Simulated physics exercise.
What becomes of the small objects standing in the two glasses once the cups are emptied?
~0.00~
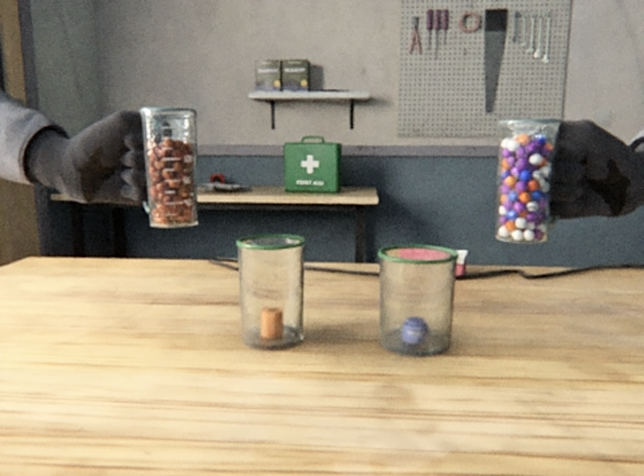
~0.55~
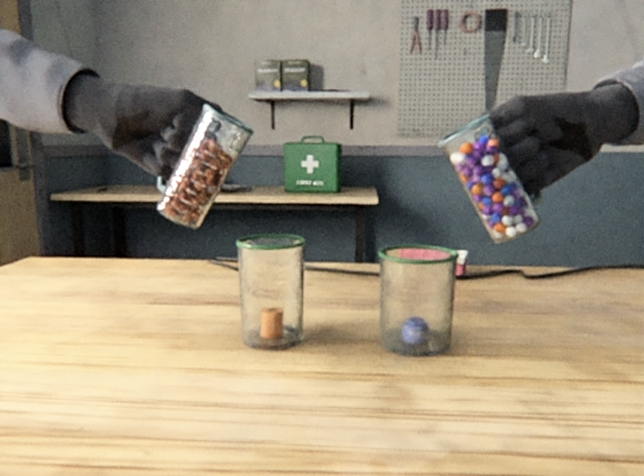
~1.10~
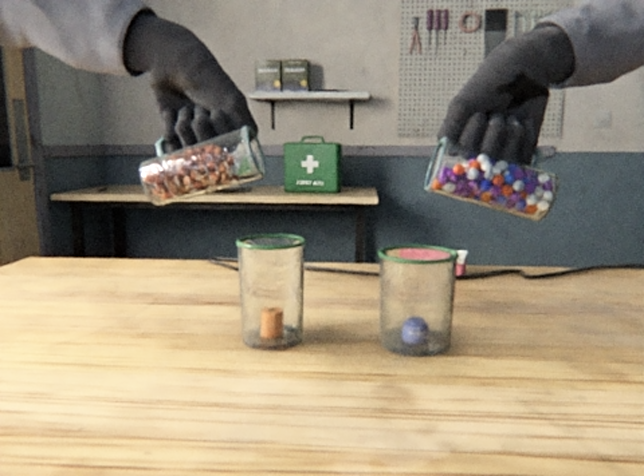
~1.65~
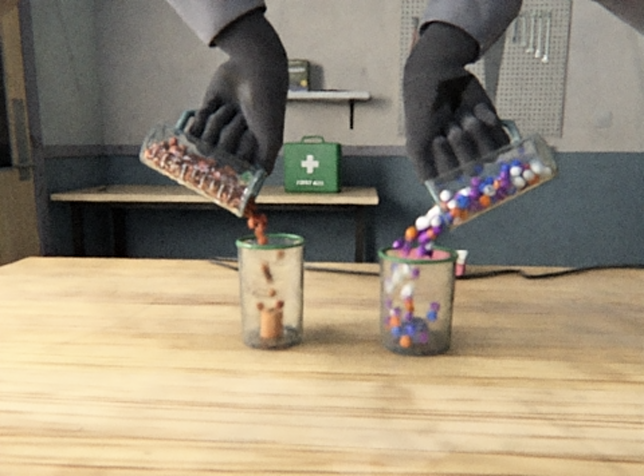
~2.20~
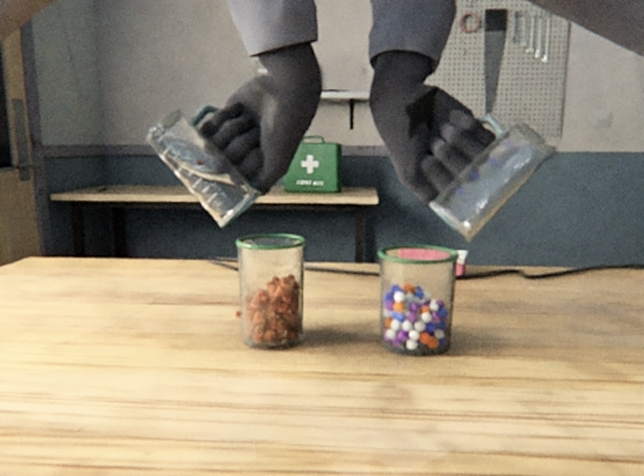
Both disappear from view, the orange one under the brown bits in the left glass and the blue one under the colourful beads in the right glass.
